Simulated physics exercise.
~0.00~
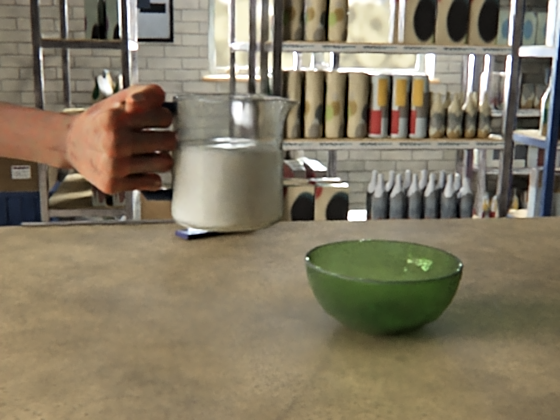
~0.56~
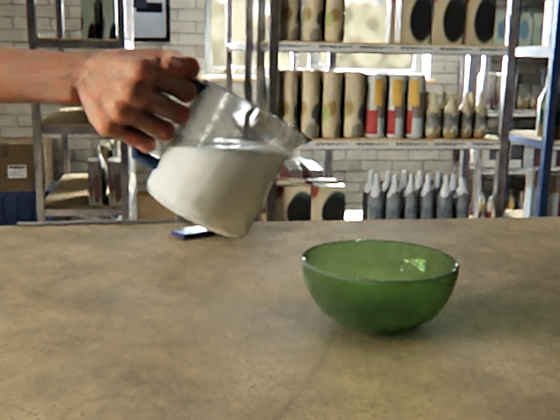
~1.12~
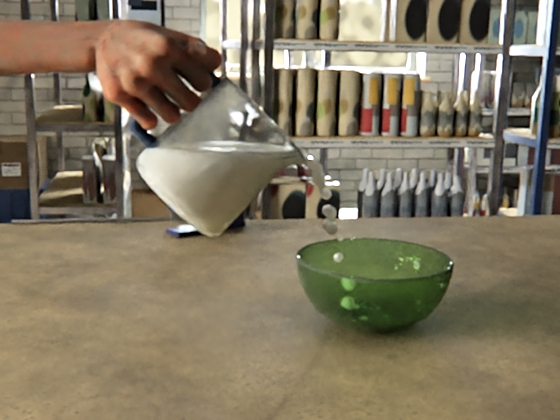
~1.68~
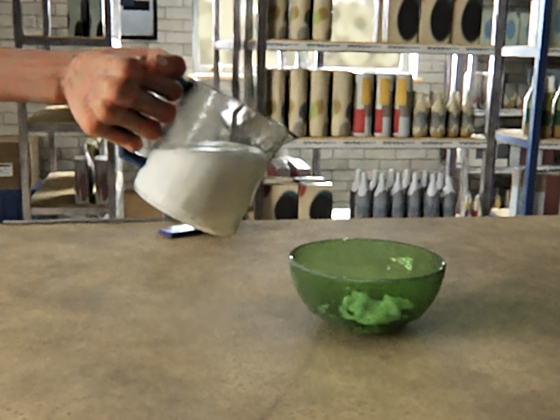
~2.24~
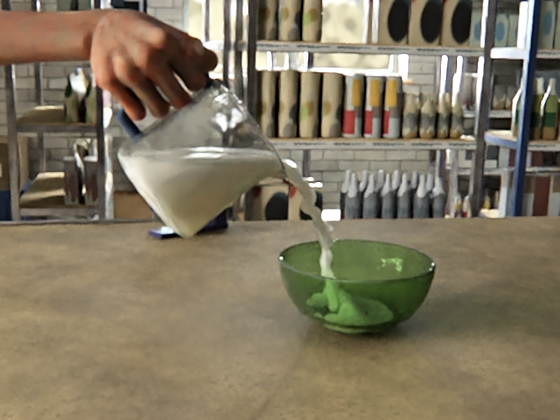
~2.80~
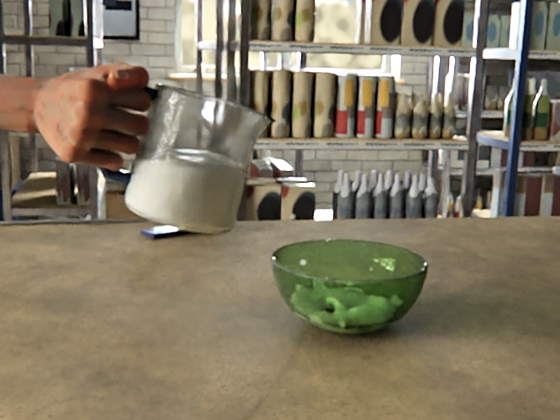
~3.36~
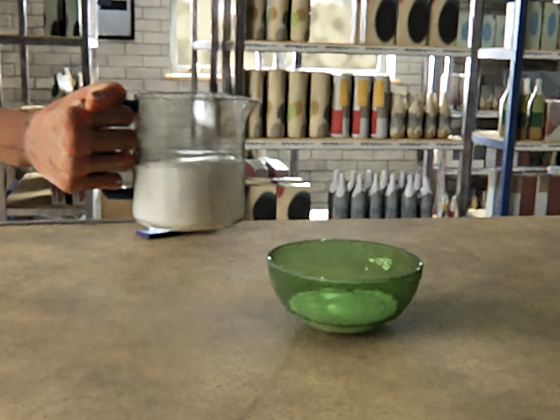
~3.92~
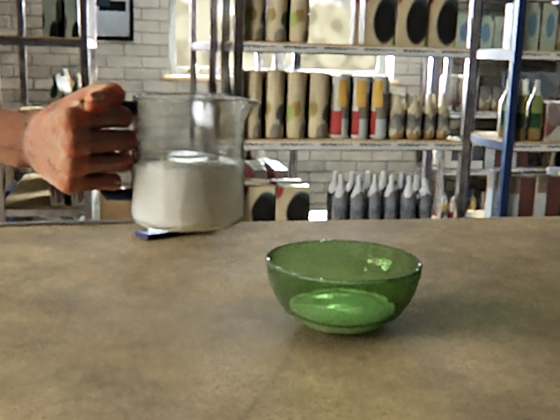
Hand tilting a glass pitcher twice, pouring milk into a green glass bowl, then holding the partly filled pitcher upright again.
